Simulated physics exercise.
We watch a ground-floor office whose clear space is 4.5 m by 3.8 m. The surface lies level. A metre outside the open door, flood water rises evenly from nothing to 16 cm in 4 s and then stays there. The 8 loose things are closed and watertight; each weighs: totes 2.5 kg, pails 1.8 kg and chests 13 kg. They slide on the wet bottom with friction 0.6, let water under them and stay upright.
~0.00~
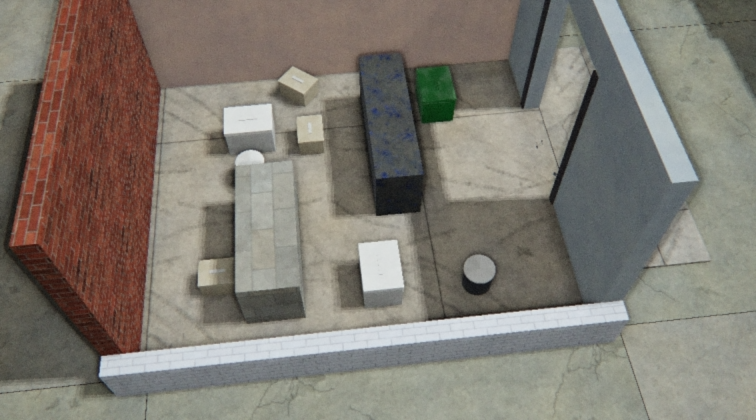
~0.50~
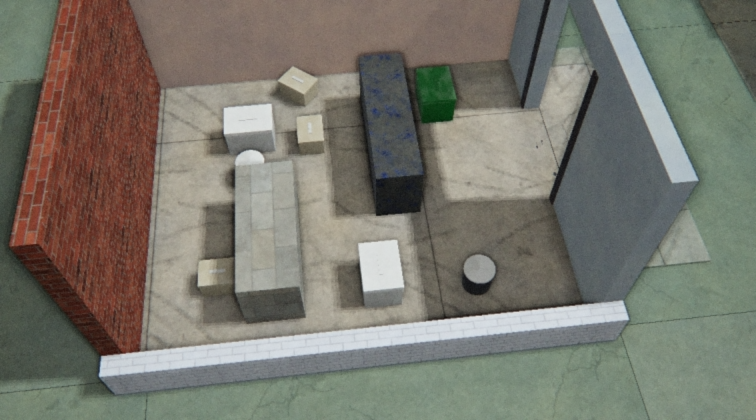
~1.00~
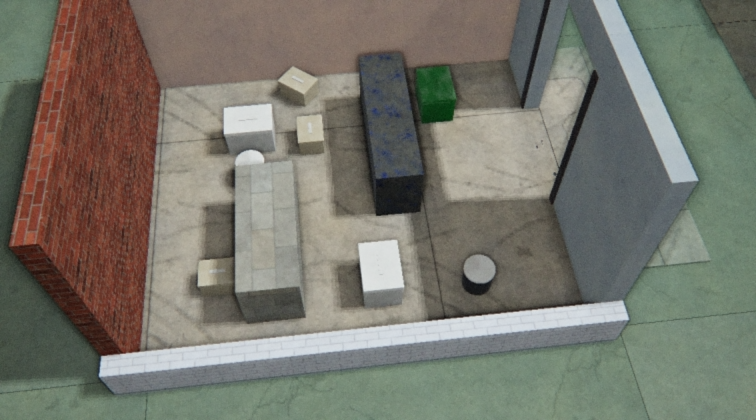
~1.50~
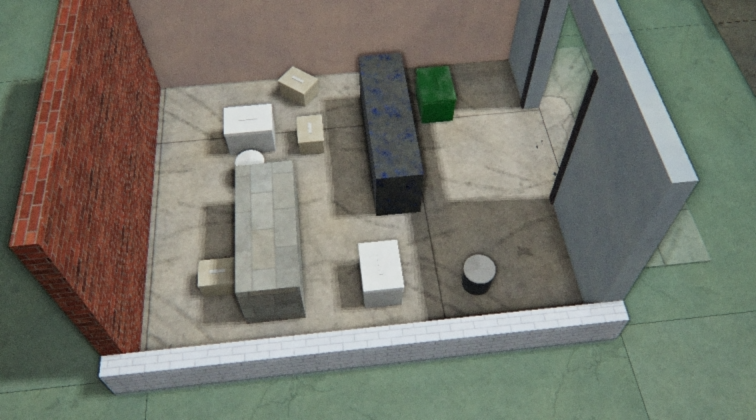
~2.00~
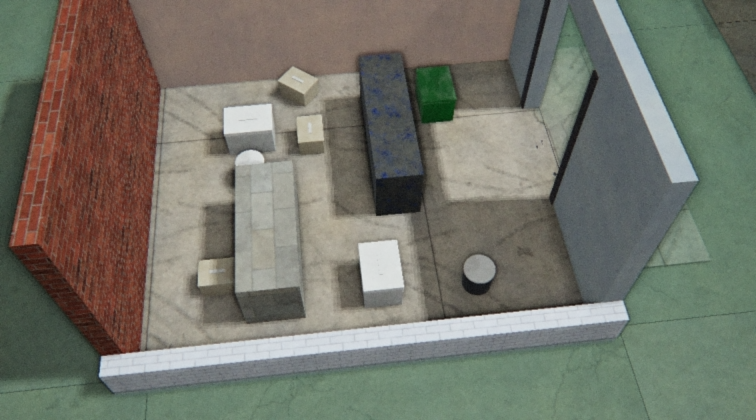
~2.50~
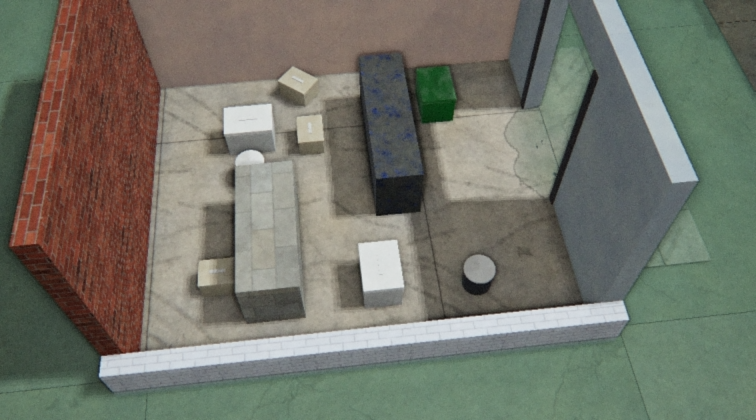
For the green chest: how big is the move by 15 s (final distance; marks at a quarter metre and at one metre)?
Green chest is nudged along.
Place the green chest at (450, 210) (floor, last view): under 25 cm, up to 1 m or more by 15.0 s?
It travels far.
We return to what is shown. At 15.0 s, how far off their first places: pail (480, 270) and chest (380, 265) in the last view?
In turn: 40 cm, 140 cm.
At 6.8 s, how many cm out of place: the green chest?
About 50 cm.
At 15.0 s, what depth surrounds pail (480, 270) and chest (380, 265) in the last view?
Roughly 9 and 6 cm.
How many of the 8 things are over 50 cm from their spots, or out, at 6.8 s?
By then 0.
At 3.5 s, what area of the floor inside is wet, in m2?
About 1.5 m2.
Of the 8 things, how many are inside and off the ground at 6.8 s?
I count 2.
After 3.5 s the green chest is near (436, 83), 0.0 m from its start, aground; 0 afloat.
After 6.8 s the green chest is near (417, 57), 0.5 m from its start, afloat; 2 afloat.
After 11.0 s the green chest is near (417, 57), 0.5 m from its start, afloat; 4 afloat.
After 15.0 s the green chest is near (417, 56), 0.5 m from its start, afloat; 7 afloat.
